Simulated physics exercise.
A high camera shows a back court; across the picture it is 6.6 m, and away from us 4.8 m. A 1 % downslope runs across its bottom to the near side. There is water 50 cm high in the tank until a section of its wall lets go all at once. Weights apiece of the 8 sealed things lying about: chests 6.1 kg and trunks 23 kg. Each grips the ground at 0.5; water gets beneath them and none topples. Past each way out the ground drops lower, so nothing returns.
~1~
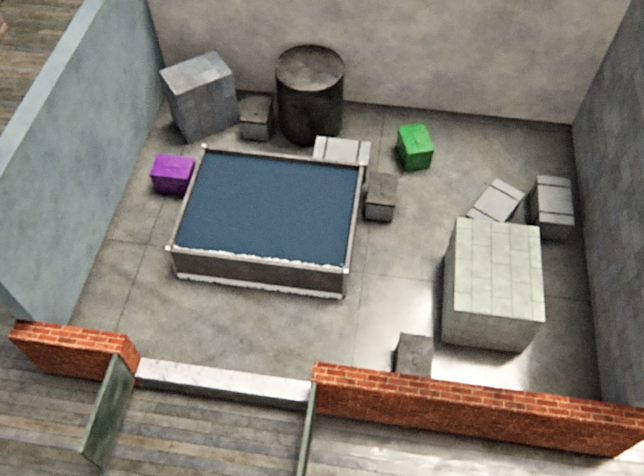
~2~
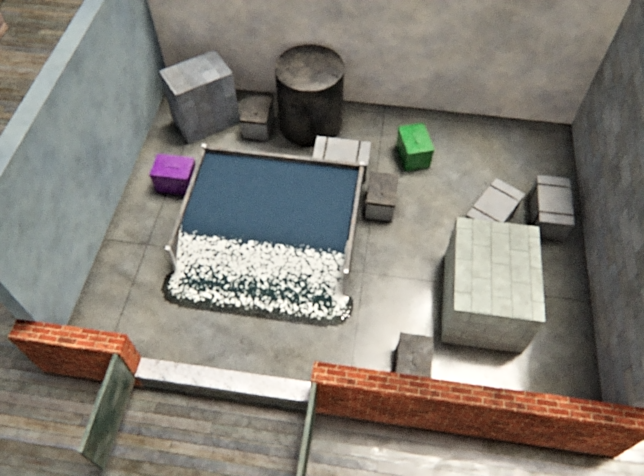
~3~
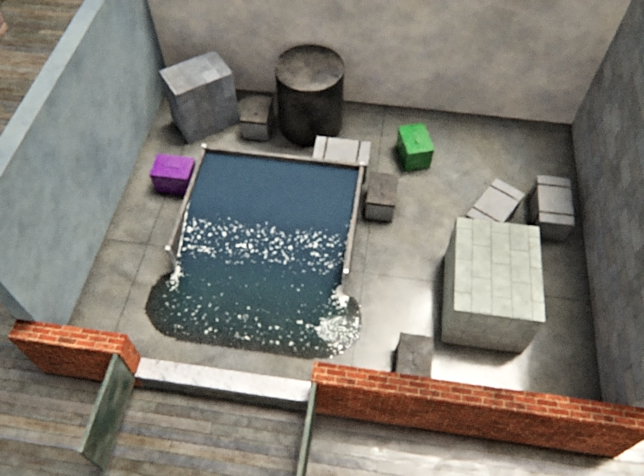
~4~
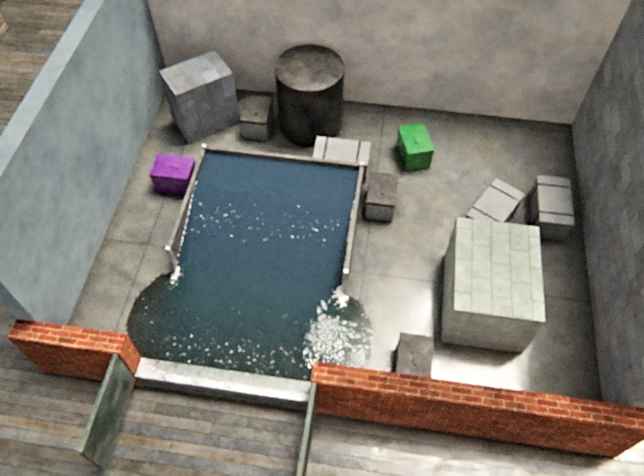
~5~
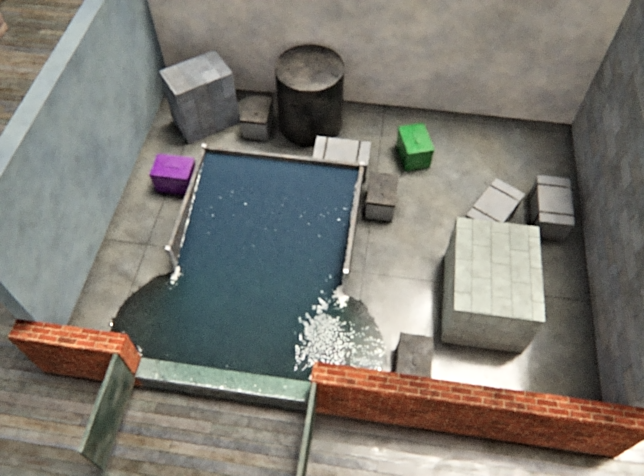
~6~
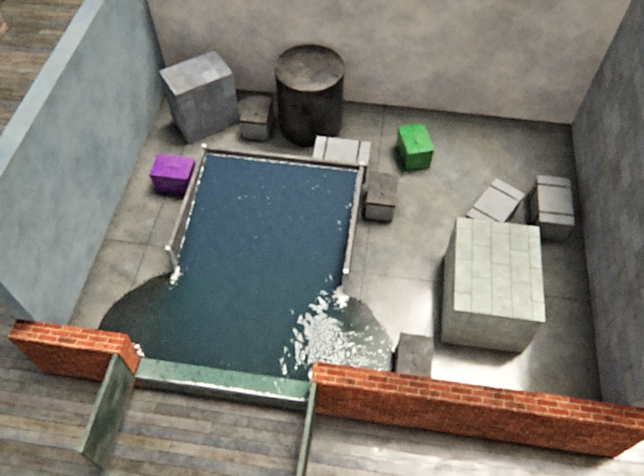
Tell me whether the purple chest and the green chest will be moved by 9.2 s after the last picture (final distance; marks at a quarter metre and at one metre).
Purple chest: Makes a modest move. Green chest: Doesn't really move.
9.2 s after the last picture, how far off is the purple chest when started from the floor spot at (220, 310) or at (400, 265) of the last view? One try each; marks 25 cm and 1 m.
Outcomes in order: It is taken a long way; it sits still.
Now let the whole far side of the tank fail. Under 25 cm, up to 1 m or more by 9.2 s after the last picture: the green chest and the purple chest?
Outcome - green chest: Long-distance displacement, purple chest: Long-distance displacement.
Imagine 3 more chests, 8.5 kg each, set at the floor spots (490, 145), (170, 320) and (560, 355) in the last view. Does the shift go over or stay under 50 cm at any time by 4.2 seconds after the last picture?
Within it, beyond it, beyond it.
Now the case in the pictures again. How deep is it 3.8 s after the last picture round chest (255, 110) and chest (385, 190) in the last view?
Close to 0 and 1 centimetres.
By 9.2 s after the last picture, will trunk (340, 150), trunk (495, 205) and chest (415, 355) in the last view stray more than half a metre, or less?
Well, going one by one, it's not that far, not that far and too far.
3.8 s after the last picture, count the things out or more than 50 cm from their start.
At that moment it comes to 1.
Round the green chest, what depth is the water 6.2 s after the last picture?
Around 0 cm.
Then, 1.2 s after the last picture the purple chest is near (172, 166), 0.0 m from its start, aground; the green chest is near (416, 138), 0.0 m from its start, aground; 0 of 8 are out; 0 afloat.
Then, 3.8 s after the last picture the purple chest is near (177, 145), 0.4 m from its start, aground; the green chest is near (416, 138), 0.0 m from its start, aground; 0 of 8 are out; 1 afloat.
Then, 6.2 s after the last picture the purple chest is near (178, 136), 0.6 m from its start, aground; the green chest is near (416, 138), 0.0 m from its start, aground; 0 of 8 are out; 1 afloat.
Then, 9.2 s after the last picture the purple chest is near (178, 136), 0.6 m from its start, aground; the green chest is near (416, 138), 0.0 m from its start, aground; 0 of 8 are out; 1 afloat.
